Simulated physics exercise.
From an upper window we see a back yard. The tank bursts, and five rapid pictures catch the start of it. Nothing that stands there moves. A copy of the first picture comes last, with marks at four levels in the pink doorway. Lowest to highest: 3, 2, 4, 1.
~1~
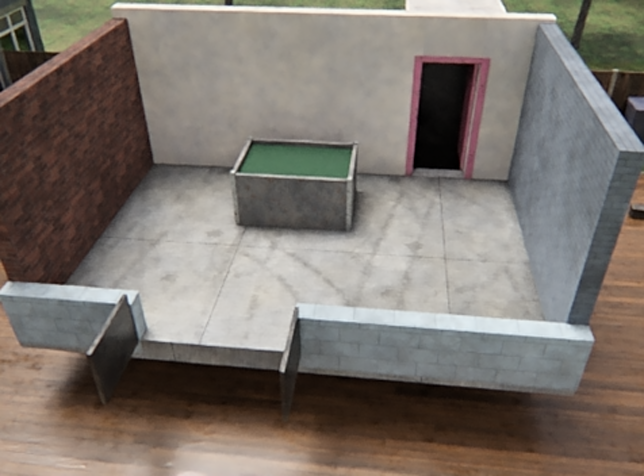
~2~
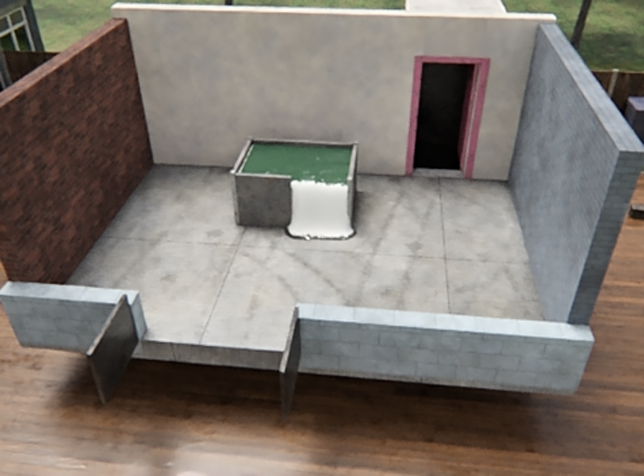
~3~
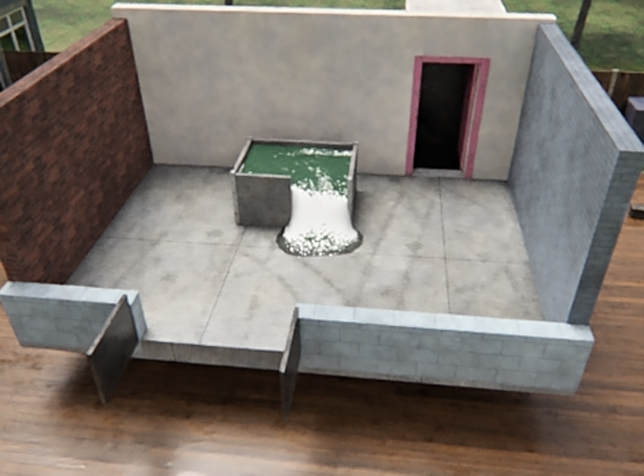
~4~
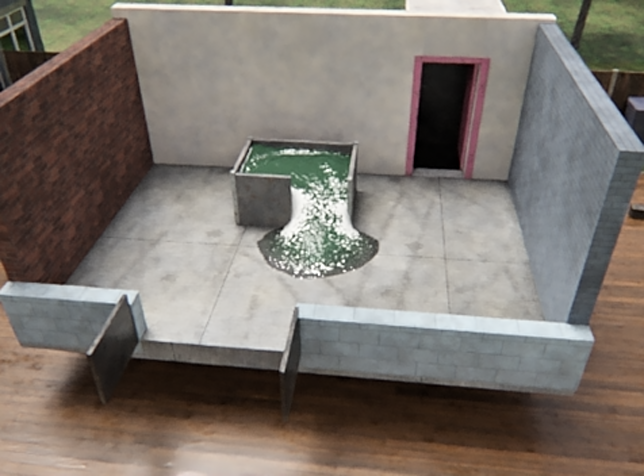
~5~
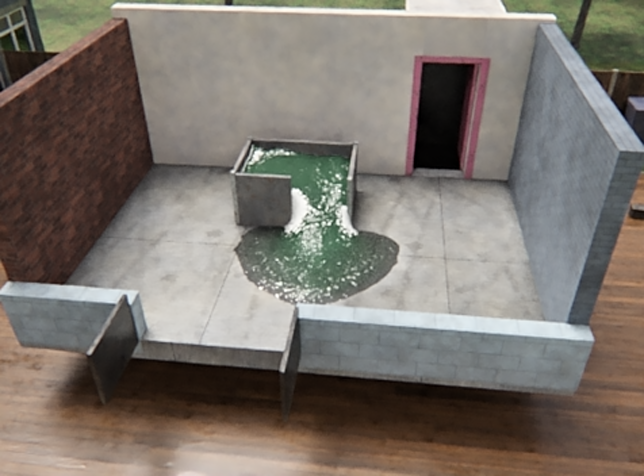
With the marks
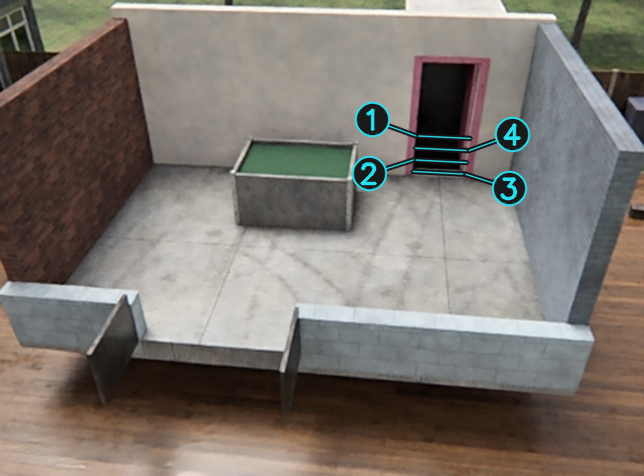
Walled concrete yard with a pink doorway, green water pouring from a tank's front and spreading across the floor in white foam.
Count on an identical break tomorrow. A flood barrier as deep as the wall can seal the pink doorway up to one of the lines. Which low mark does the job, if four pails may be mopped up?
Mark 3.
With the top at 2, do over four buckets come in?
No.
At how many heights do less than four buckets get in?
All of the four.
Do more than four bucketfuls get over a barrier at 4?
No, not at all.
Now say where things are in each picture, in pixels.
Water in the tank at rest, its middle at (297, 163); foot of the pink doorway at (438, 177); open gate at (216, 294), in the first frame.
In the second frame, 1 % of the ground under water, visible out to (350, 233).
In the third frame, 3 % of the ground under water, visible out to (286, 247).
In the fourth frame, 6 % of the ground under water, visible out to (304, 274).
In the fifth frame, 12 % of the ground under water, visible out to (323, 290).
In cyan, 1 at (443, 137); 2 at (440, 161); 3 at (438, 172); 4 at (441, 149); from the bottom up 3, 2, 4, 1.
Choosing 1, nothing gets over.
Choosing 2, nothing gets over.
Choosing 3, a splash gets over, under a bucket.
Choosing 4, nothing gets over.
